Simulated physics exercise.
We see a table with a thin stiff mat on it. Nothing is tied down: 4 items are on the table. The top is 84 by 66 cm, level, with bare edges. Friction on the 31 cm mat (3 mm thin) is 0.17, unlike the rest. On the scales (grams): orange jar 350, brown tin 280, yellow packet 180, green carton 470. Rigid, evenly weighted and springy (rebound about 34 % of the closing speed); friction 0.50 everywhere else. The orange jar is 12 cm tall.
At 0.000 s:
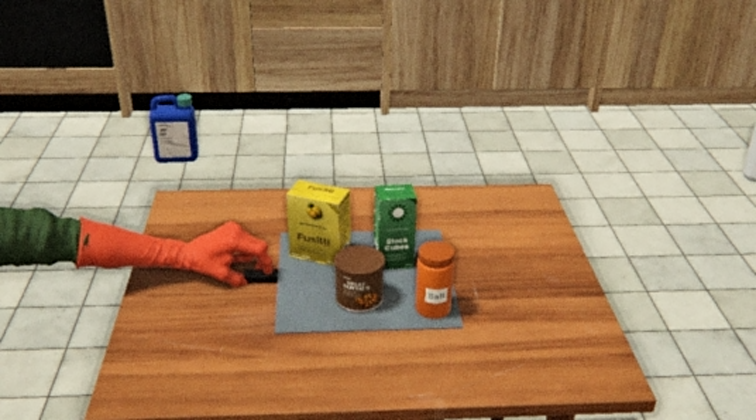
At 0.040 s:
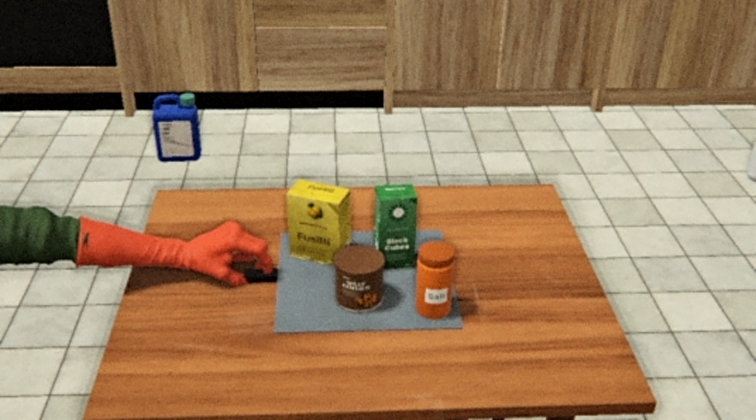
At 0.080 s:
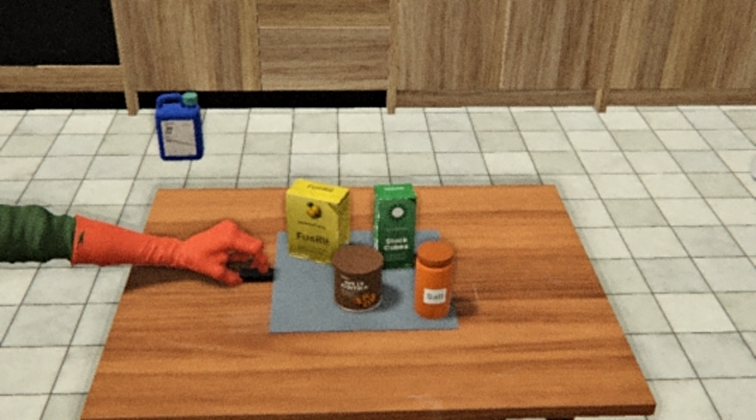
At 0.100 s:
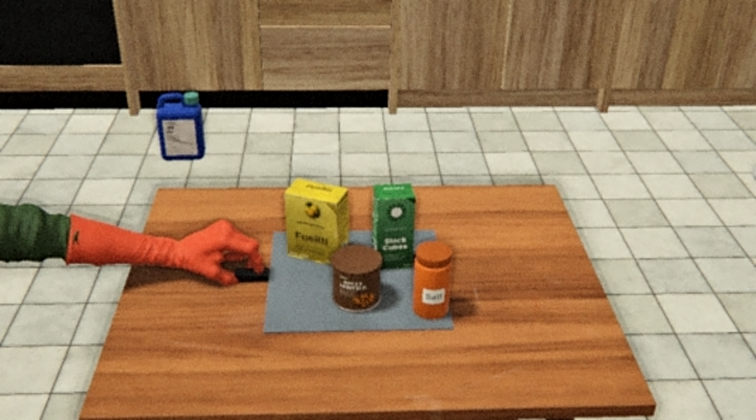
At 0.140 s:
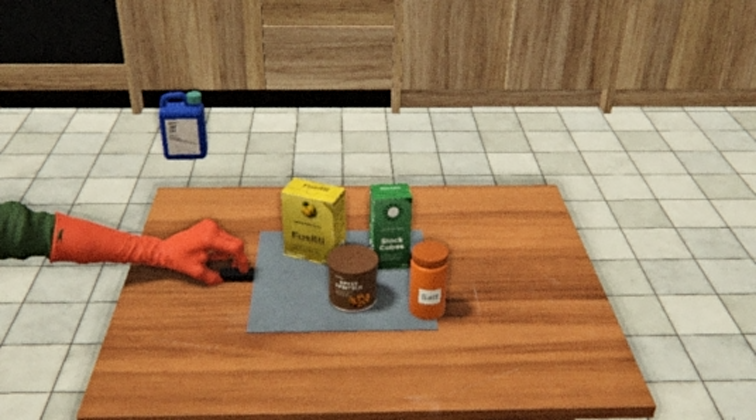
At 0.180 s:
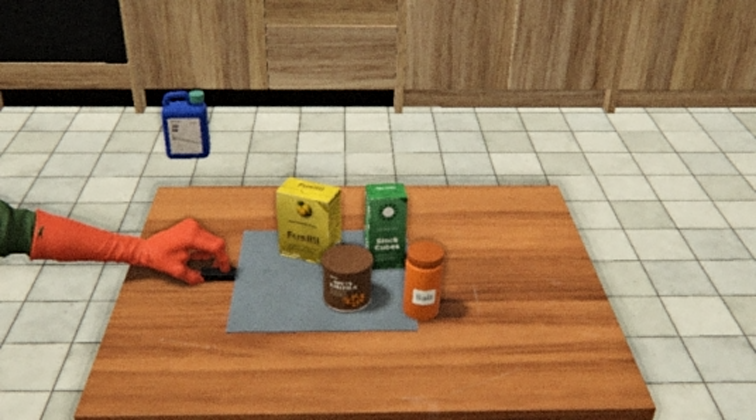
We see a red-gloved hand at the left edge of a grey mat on a wooden table, drawing it gradually leftward, while the yellow packet, green carton, brown tin and orange jar on it shift slightly left, staying upright.
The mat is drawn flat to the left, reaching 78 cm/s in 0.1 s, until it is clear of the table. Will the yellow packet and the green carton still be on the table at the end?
The yellow packet falls off the table and the green carton stays on the table.
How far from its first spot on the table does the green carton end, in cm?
Some 9 cm.
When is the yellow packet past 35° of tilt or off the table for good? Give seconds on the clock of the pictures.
At about 0.7 s.
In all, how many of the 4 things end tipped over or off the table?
That comes to 2.
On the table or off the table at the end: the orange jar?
The orange jar ends on the table.
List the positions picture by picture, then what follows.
Mat out by 0 cm; yellow packet (319, 224); green carton (395, 228), in the first frame.
Mat out by 0 cm; orange jar (435, 280); brown tin (359, 279), in the second frame.
Mat out by 1 cm; orange jar (434, 280); brown tin (358, 279), in the third frame.
Mat out by 1 cm; orange jar (432, 280); brown tin (357, 279), in the fourth frame.
Mat out by 4 cm; orange jar (429, 281); brown tin (353, 279), in the fifth frame.
Mat out by 7 cm; yellow packet (310, 221) slid 2 cm; green carton (386, 227) slid 2 cm, in the sixth frame.
After 0.38 s, mat out by 23 cm; green carton slid 9 cm near (346, 228); yellow packet slid 10 cm near (265, 222); brown tin slid 10 cm.
After 0.68 s, mat out by 46 cm; yellow packet slid 32 cm near (141, 222); green carton slid 9 cm near (343, 228); brown tin slid 32 cm.
After 0.88 s, mat out by 62 cm; brown tin and yellow packet now off the table; green carton slid 9 cm near (342, 229); orange jar slid 3 cm.
After 1.08 s, mat out by 74 cm; green carton slid 9 cm near (342, 229); orange jar slid 3 cm.
At rest (1.8 s), off the table, brown tin and yellow packet; not toppled but over 6 cm from the start, green carton; orange jar in place, give or take 6 cm. Seen from the same camera at the end, green carton near (342, 229).
